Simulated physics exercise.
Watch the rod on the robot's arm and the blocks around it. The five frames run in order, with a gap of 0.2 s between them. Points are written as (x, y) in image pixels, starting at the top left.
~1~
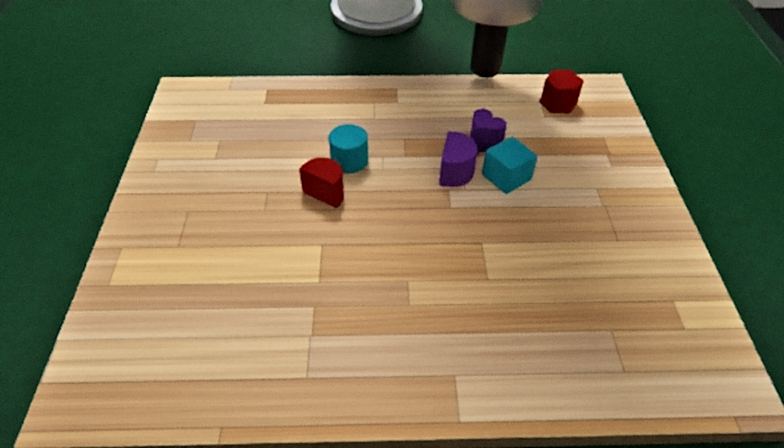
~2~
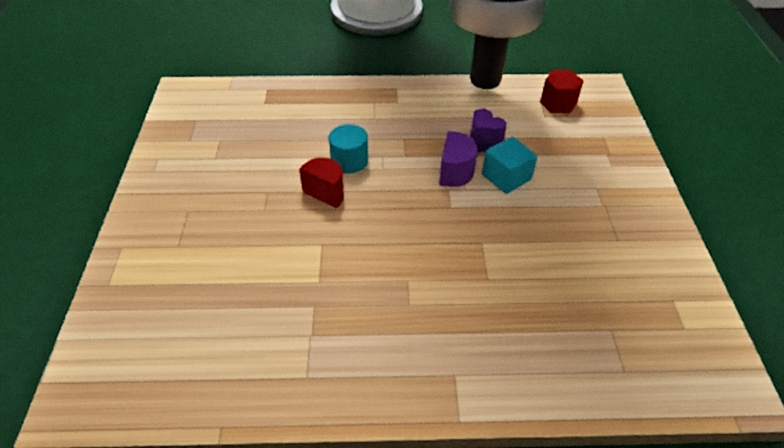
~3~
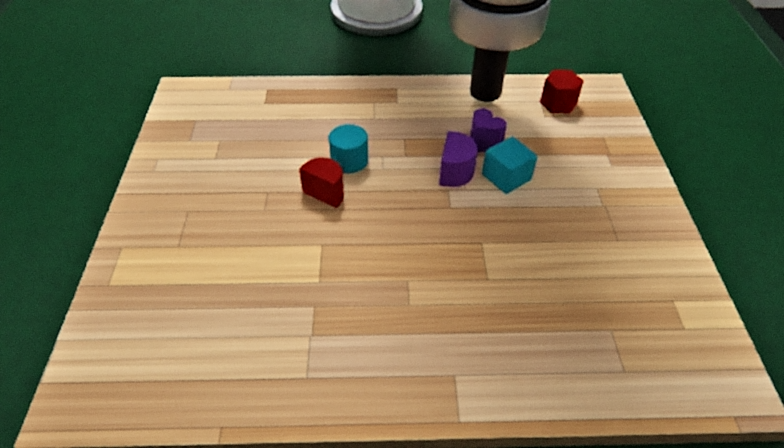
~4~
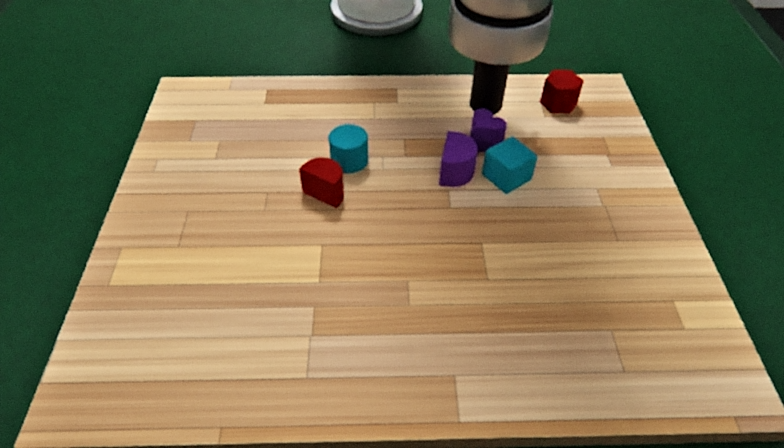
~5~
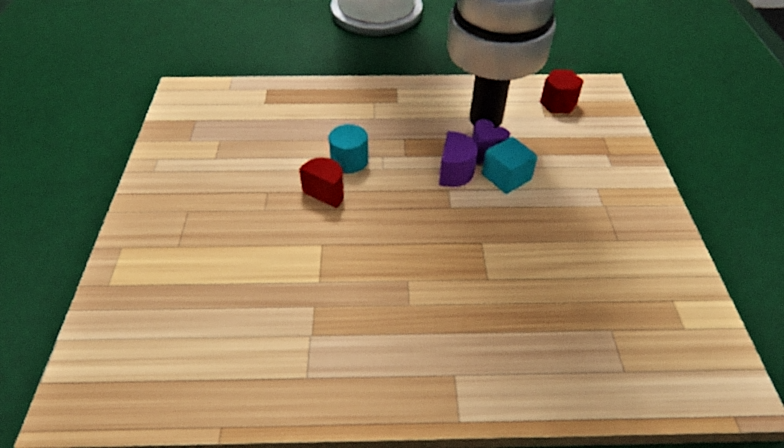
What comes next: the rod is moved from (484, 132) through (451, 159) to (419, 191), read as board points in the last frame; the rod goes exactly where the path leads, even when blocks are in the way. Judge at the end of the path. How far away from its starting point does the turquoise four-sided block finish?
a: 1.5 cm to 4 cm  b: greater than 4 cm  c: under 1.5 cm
Option c.
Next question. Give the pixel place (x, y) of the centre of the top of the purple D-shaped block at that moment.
The centre of its top face lies at (432, 199).
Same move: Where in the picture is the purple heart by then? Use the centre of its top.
When the path ends, it will be at (472, 153).
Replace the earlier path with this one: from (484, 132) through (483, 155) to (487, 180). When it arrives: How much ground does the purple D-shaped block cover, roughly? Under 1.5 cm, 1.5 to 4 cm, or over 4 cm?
It shifts by 1.5 to 4 cm.
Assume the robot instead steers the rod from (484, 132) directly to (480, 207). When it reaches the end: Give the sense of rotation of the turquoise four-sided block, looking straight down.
The answer is counter-clockwise.
What follows on the original path. One third of the way, rod (463, 137); purple D-shaped block (449, 158), turned 15° clockwise; purple heart (481, 144), turned 55° anticlockwise; turquoise four-sided block (515, 156), turned 15° anticlockwise.
Two thirds of the way, rod (441, 156); purple D-shaped block (437, 176), turned 25° clockwise; purple heart (472, 153), turned 105° anticlockwise; turquoise four-sided block (516, 157), turned 20° anticlockwise.
At the end, rod (420, 178); turquoise cylinder in place; purple D-shaped block (432, 199); purple heart (472, 153), turned 105° anticlockwise; turquoise four-sided block (516, 157), turned 20° anticlockwise.
